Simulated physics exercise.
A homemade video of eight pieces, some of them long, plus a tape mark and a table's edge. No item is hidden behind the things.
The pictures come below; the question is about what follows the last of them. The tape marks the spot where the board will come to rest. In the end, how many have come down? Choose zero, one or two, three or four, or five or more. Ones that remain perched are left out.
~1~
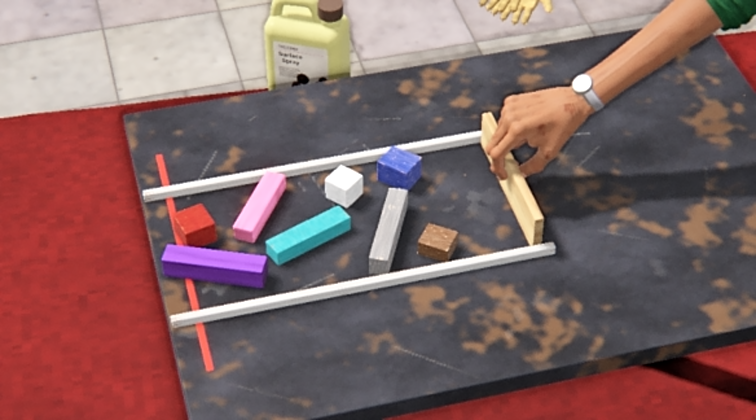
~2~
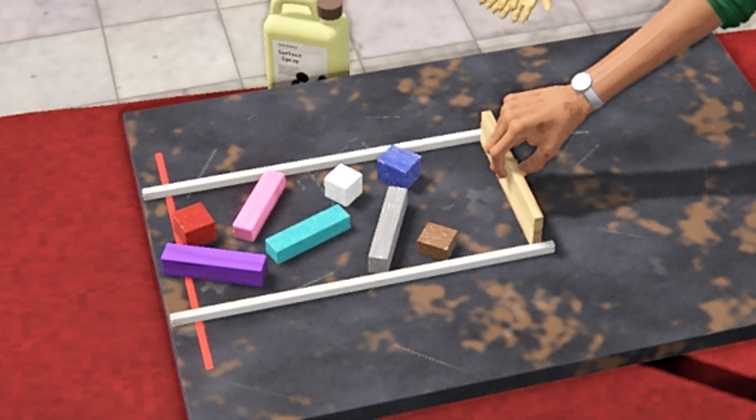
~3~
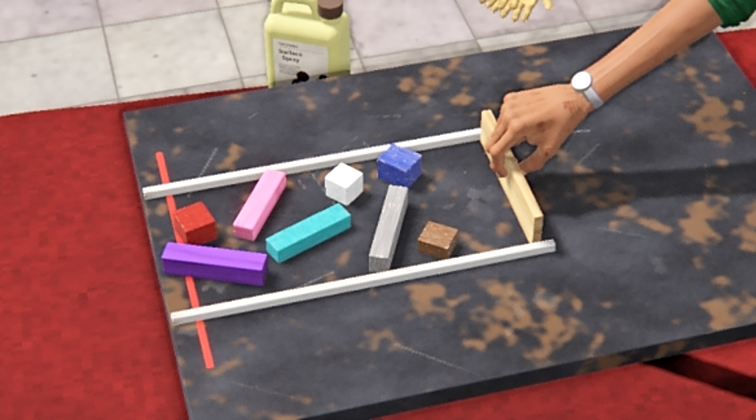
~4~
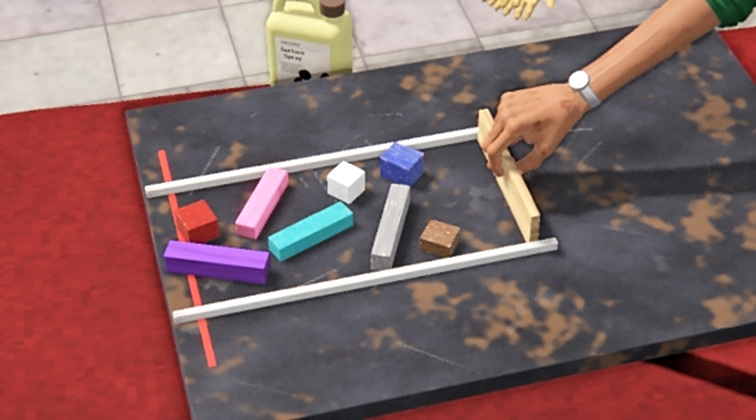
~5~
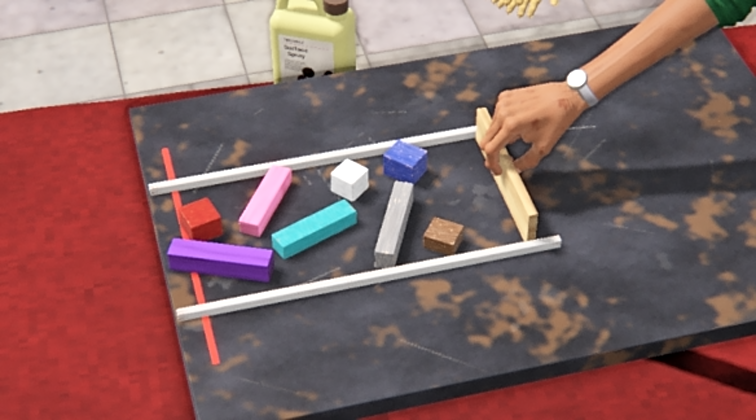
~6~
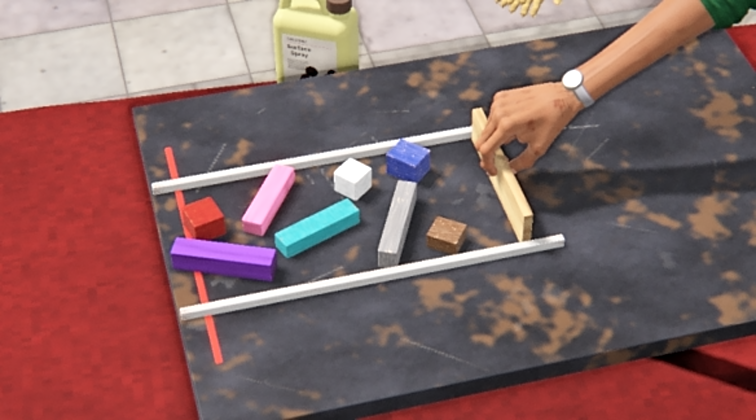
By the end, five or more have come down.
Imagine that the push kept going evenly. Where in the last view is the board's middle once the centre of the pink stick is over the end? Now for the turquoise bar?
The pink stick puts it at (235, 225), the turquoise bar at (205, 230).
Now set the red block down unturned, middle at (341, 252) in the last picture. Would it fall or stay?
In the end it falls away.
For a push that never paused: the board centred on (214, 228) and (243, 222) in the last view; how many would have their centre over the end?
It would be 3 at the first and 2 at the second.
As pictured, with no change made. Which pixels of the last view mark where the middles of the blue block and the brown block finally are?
Listed as asked: First (165, 196), and then (181, 293).
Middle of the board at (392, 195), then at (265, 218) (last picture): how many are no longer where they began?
Respectively 4 and 8.
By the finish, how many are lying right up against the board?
It's touching 2 at the end.
Soon after, none off yet; red block at rest near (204, 221); purple stick at rest near (224, 259); pink stick at rest near (269, 199).
Then, none off yet; red block at rest near (204, 221); purple stick at rest near (223, 261); pink stick moved a little near (239, 204).
Further on, none off yet; red block tipped well over near (141, 244); purple stick tipped well over near (145, 283); pink stick moved about its own width near (166, 217).
At rest, the number that fall off is five or more; fallen, grey bar, white block, turquoise bar, pink stick, purple stick and red block.
